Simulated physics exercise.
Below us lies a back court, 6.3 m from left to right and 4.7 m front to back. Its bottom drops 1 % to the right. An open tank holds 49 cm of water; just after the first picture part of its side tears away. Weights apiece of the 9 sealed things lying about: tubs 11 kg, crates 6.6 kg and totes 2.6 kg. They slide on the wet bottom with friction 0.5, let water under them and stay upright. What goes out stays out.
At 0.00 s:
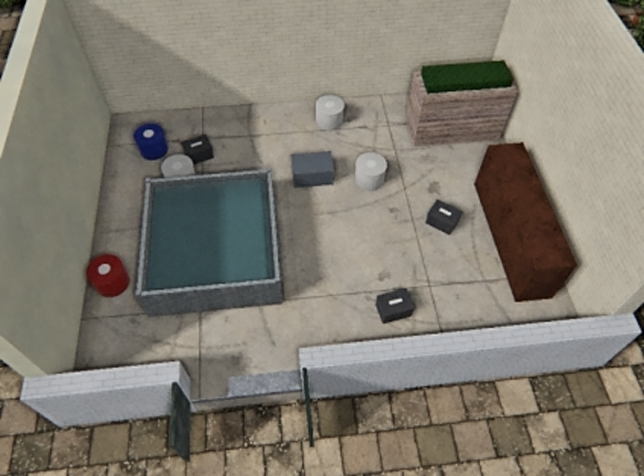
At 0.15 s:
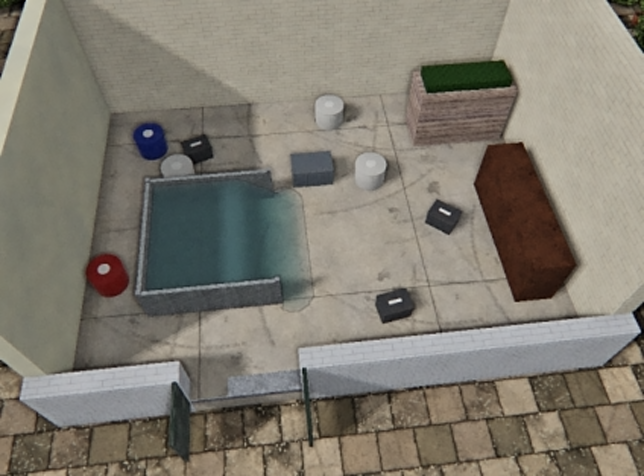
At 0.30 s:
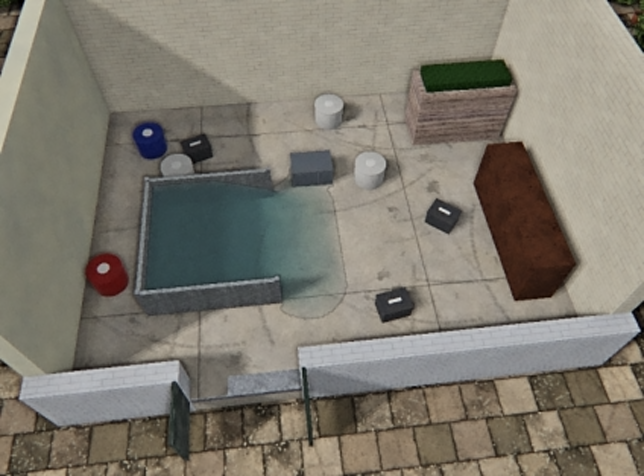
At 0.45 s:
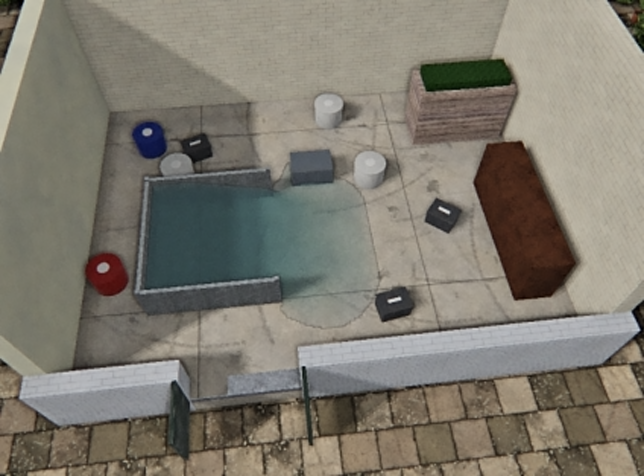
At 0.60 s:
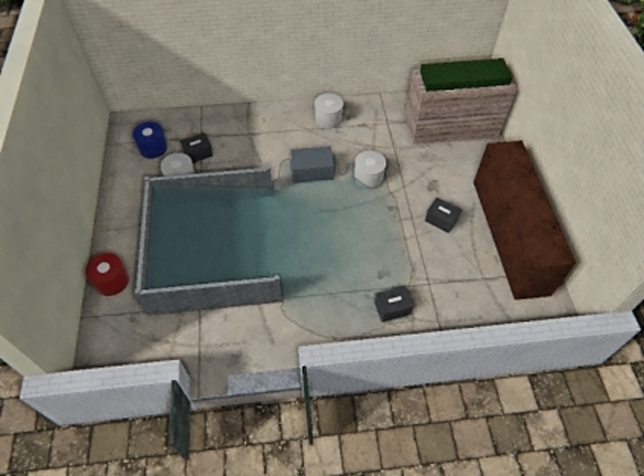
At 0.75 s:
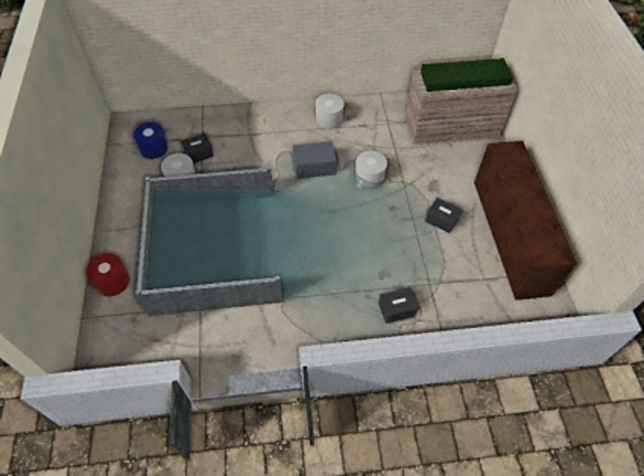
A walled back court where one side of an open tank gives way, water spreading right across the paving among mostly still containers.
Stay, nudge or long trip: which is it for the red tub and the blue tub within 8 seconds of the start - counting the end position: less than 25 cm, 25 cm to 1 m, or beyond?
The red tub stays put; the blue tub holds its place.
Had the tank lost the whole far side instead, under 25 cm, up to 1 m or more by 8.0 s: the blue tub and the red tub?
In that case the blue tub ends far away, the red tub ends far away.
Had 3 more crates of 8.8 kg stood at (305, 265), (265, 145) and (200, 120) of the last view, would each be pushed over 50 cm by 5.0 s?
In that order: Over, less, short of it.
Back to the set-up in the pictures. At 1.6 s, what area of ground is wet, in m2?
About 14 m2.
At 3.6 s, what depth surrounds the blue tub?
About 0 cm.
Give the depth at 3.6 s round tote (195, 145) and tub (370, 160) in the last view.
About 0 and 17 cm.
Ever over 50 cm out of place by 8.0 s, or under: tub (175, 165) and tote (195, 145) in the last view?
In that order: Short of it, short of it.
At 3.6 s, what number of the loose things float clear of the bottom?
At that moment 3.
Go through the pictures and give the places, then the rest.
The first picture shows the red tub at (104, 269), on the bottom; the blue tub at (148, 134), on the bottom; water covers 2.7 m2; 0 of 9 have shifted.
The second picture shows the red tub at (104, 269) rests on the ground; the blue tub at (148, 134) rests on the ground; water covers 3.6 m2; 0 of 9 have shifted.
The third picture shows the red tub at (103, 269) rests on the ground; the blue tub at (147, 133), on the bottom; 4.6 m2 under water; 0 of 9 have shifted.
The fourth picture shows the red tub at (103, 268) rests on the ground; the blue tub at (147, 132) rests on the ground; water covers 5.7 m2; 0 of 9 have shifted.
The fifth picture shows the red tub at (103, 268), on the bottom; the blue tub at (147, 132), on the bottom; water covers 6.8 m2; 1 of 9 have shifted.
The sixth picture shows the red tub at (104, 268), on the bottom; the blue tub at (148, 133), on the bottom; water covers 8.2 m2; 1 of 9 have shifted.
After 1.6 s the red tub is near (104, 268), 0.0 m from its start, aground; the blue tub is near (148, 133), 0.0 m from its start, aground; 0 of 9 are out; 2 afloat.
After 3.6 s the red tub is near (104, 268), 0.0 m from its start, aground; the blue tub is near (148, 133), 0.0 m from its start, aground; 0 of 9 are out; 3 afloat.
After 5.6 s the red tub is near (104, 268), 0.0 m from its start, aground; the blue tub is near (148, 133), 0.0 m from its start, aground; 0 of 9 are out; 3 afloat.
After 8.0 s the red tub is near (104, 268), 0.0 m from its start, aground; the blue tub is near (148, 133), 0.0 m from its start, aground; 0 of 9 are out; 5 afloat.
